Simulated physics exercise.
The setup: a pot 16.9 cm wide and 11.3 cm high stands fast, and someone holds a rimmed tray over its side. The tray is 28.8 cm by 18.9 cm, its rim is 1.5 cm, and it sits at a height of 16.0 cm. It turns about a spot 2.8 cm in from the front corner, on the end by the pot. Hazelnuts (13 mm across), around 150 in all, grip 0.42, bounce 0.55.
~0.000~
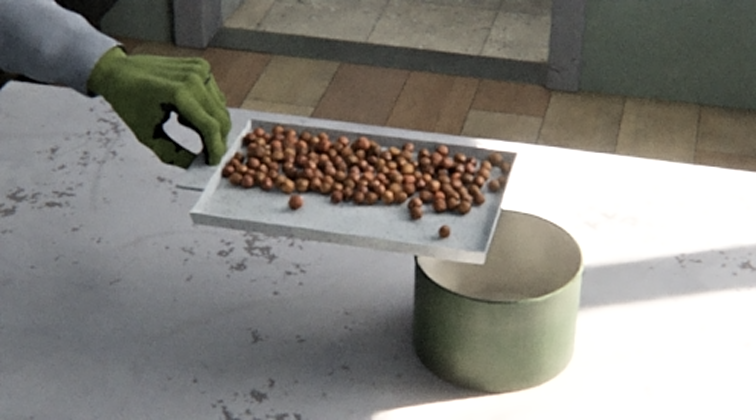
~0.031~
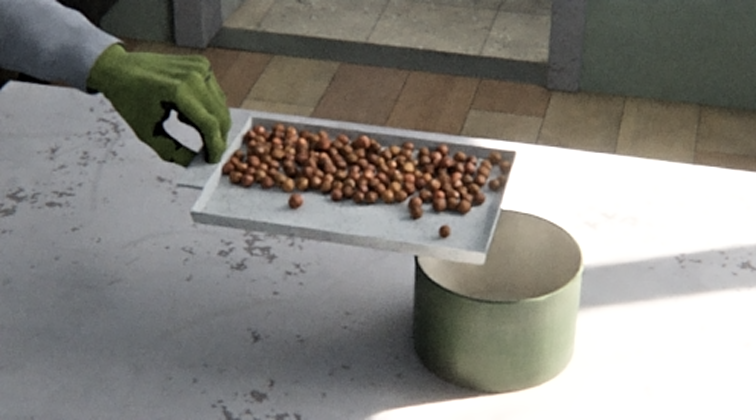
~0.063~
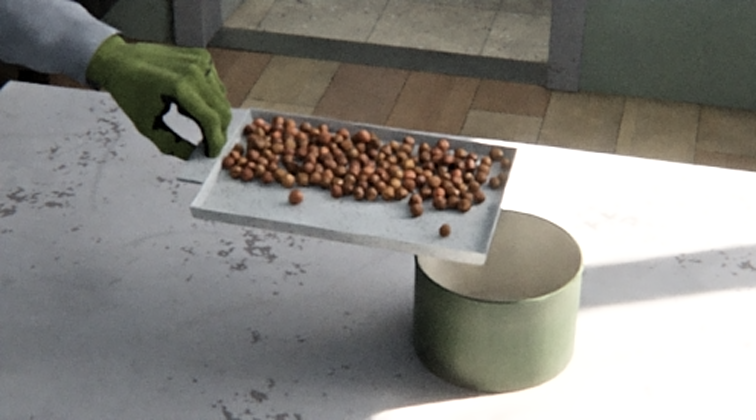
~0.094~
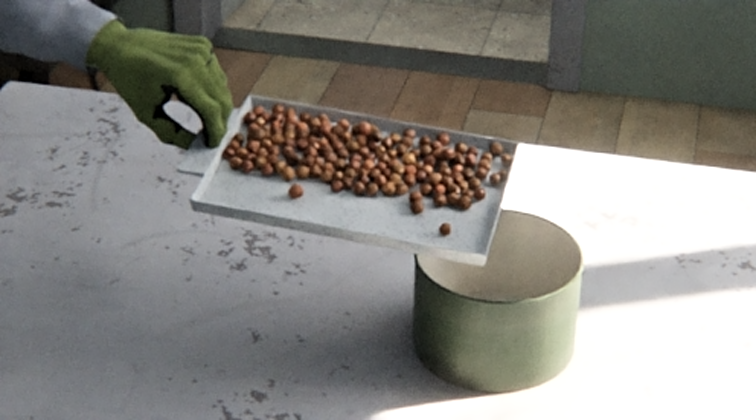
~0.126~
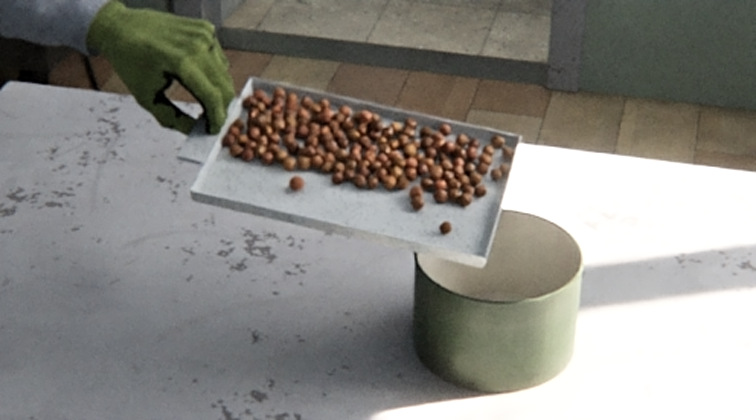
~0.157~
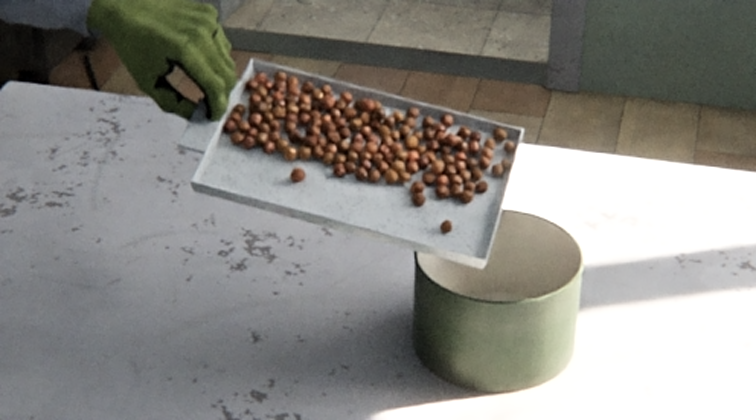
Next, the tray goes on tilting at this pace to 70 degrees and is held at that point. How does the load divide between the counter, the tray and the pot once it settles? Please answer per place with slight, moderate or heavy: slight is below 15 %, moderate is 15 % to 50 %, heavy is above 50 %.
Per place: Counter heavy, tray moderate, pot slight.
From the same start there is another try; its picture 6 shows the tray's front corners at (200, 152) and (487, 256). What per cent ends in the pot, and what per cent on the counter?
In the pot: 15 per cent; on the counter: 60 per cent.
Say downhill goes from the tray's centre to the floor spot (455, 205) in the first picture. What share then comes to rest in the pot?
The share comes to about 40 in a hundred.
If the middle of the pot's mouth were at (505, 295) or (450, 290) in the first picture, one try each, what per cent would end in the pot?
The shares would be near 55 and 40 per cent respectively.
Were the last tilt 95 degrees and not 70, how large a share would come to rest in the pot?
Near 0 %, then.
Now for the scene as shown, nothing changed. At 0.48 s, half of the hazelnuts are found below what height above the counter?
Some 24 cm.
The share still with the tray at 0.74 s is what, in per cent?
Roughly 35 per cent.
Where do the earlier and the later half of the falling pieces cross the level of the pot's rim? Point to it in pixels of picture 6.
Around (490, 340), then around (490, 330).
After 0.35 s, tilt 43 degrees; the tray holds 100 %, the pot 0 %.
Then, at 0.48 s, tilt 62 degrees; the tray holds 100 %, the pot 0 %.
Then, at 0.74 s, tilt 70 degrees; the tray holds 35 %, the pot 0 %.
By 1.9 s all is still; counter 75 %, tray 25 %, pot 0 %.
